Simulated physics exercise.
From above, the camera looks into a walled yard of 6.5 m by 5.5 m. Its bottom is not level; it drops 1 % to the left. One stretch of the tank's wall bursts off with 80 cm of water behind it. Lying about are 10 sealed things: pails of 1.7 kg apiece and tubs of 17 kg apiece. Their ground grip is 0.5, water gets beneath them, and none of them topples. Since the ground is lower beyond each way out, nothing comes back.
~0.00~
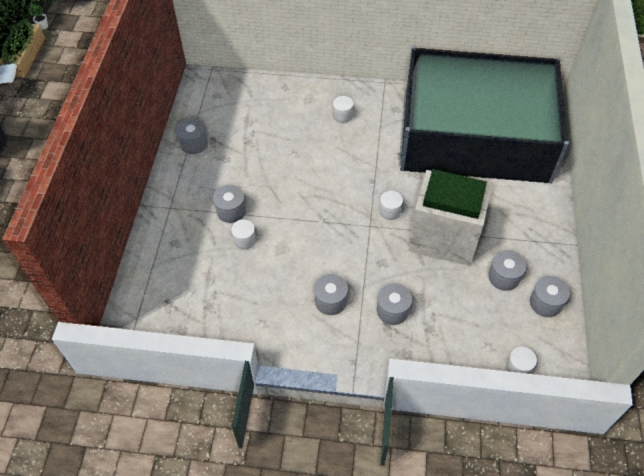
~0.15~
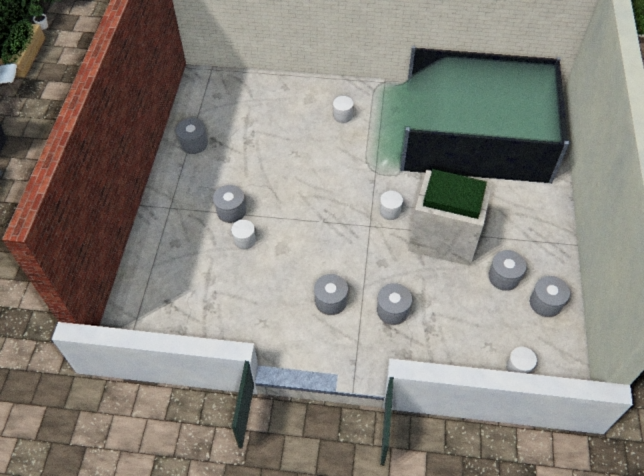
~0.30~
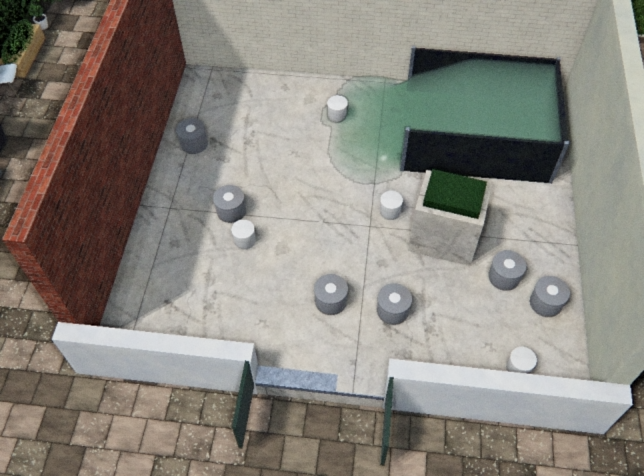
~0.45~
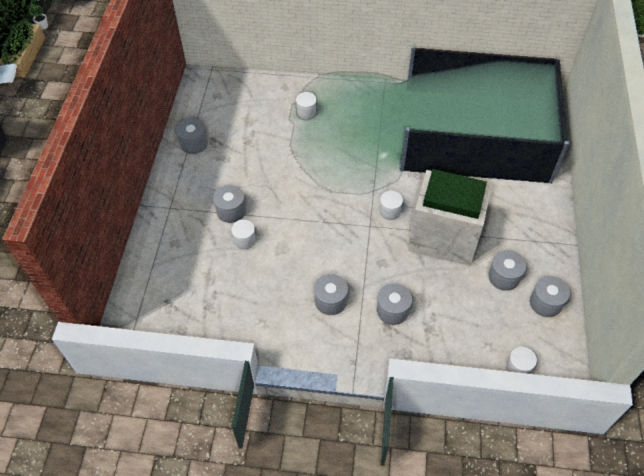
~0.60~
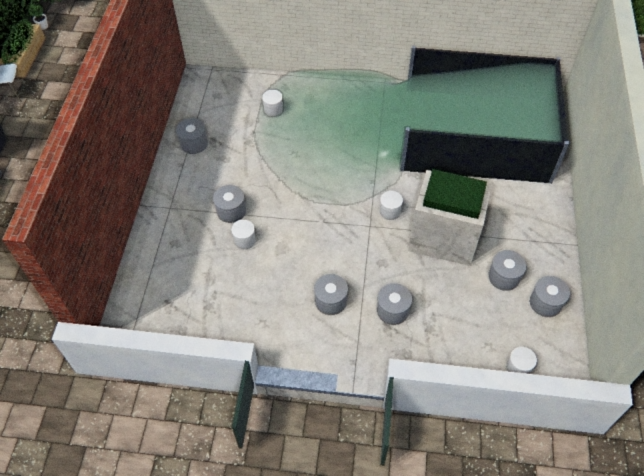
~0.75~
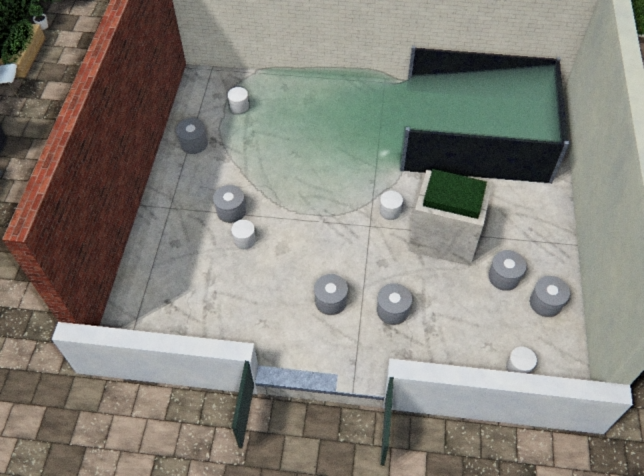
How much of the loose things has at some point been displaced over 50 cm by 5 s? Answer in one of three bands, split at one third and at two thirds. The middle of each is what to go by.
One to two thirds.
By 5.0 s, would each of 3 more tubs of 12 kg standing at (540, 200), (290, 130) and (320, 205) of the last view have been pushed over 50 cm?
Taking them one by one: It stays within, then it goes beyond, then it goes beyond.
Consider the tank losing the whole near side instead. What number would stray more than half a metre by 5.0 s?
Then 9 of them would.
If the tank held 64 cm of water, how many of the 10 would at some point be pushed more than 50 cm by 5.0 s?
With that change, 4 of them.
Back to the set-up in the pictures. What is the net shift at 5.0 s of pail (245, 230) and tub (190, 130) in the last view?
One after the other: Washed out, then 500 cm.
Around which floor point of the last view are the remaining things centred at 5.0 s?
It sits at about (410, 305).
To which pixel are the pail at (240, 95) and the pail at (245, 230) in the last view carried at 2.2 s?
Around (183, 91) and (198, 312).
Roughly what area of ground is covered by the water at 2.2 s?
My estimate is roughly 21 m2.
After 1.1 s 1 of 10 are over 50 cm from their spots; 1 afloat.
After 2.2 s 4 of 10 are over 50 cm from their spots; 2 afloat.
After 3.5 s 4 of 10 are over 50 cm from their spots; 3 afloat.
After 5.0 s 4 of 10 are over 50 cm from their spots, and 4 have been at some point; 2 afloat.
